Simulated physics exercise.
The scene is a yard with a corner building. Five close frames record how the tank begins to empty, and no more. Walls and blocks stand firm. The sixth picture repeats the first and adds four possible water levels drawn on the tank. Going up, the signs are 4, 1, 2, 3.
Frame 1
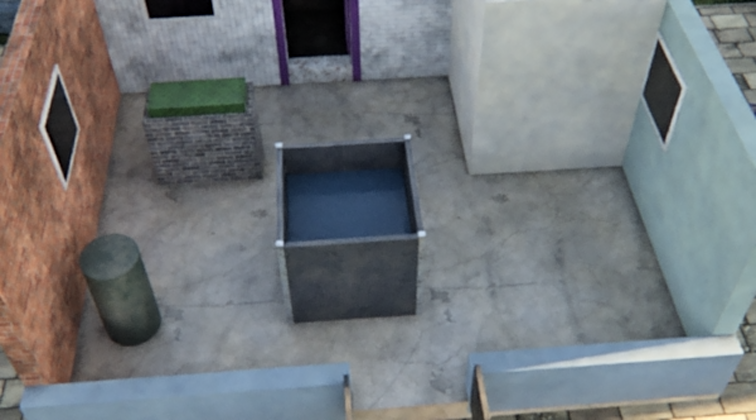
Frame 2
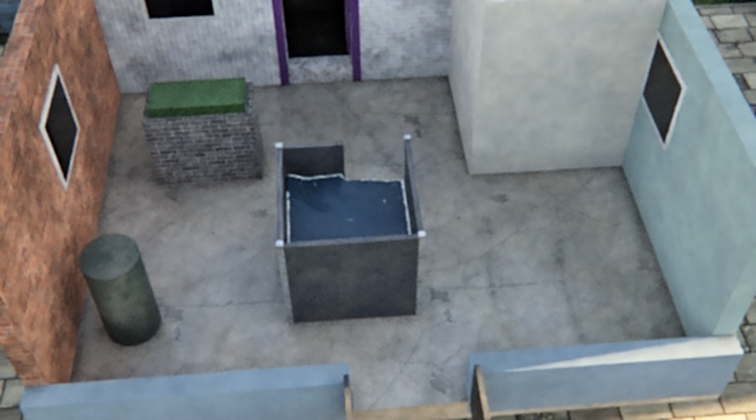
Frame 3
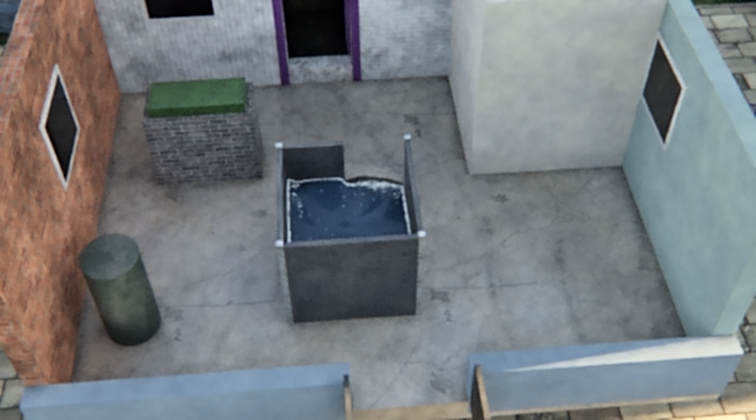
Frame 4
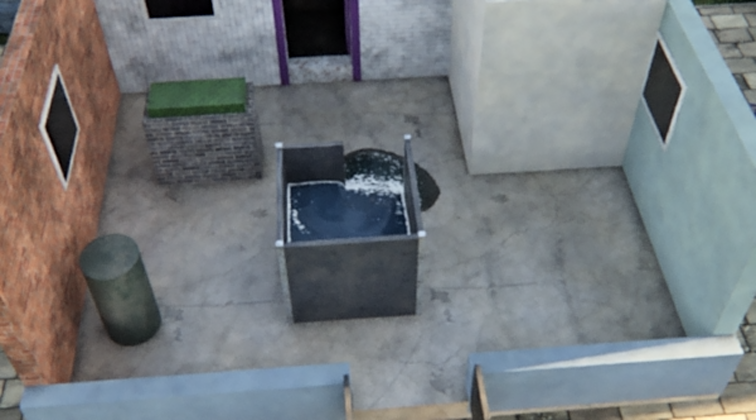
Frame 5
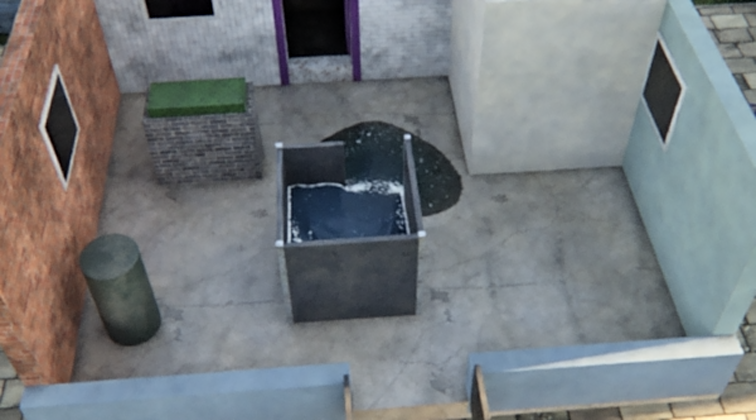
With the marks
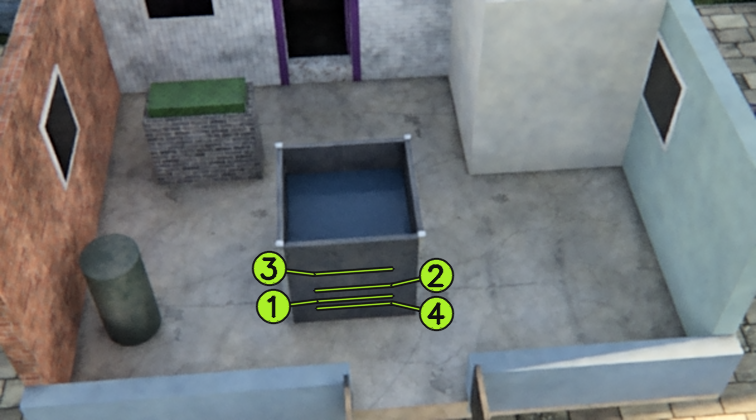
Water poured out through a gap in the back of a square grey tank in a walled yard, and a dark wet patch spread across the ground behind it and to the right.
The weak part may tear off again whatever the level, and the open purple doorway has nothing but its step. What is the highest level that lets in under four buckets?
3.
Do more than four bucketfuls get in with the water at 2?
No, not at all.
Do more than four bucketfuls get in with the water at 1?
No, not at all.
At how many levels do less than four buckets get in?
All of them.
In lime, 1 at (354, 298); 2 at (353, 287); 3 at (353, 271); 4 at (354, 305); from the bottom up 4, 1, 2, 3.
For line 1, nothing gets over.
For line 2, nothing gets over.
For line 3, a splash gets over, under a bucket.
For line 4, nothing gets over.
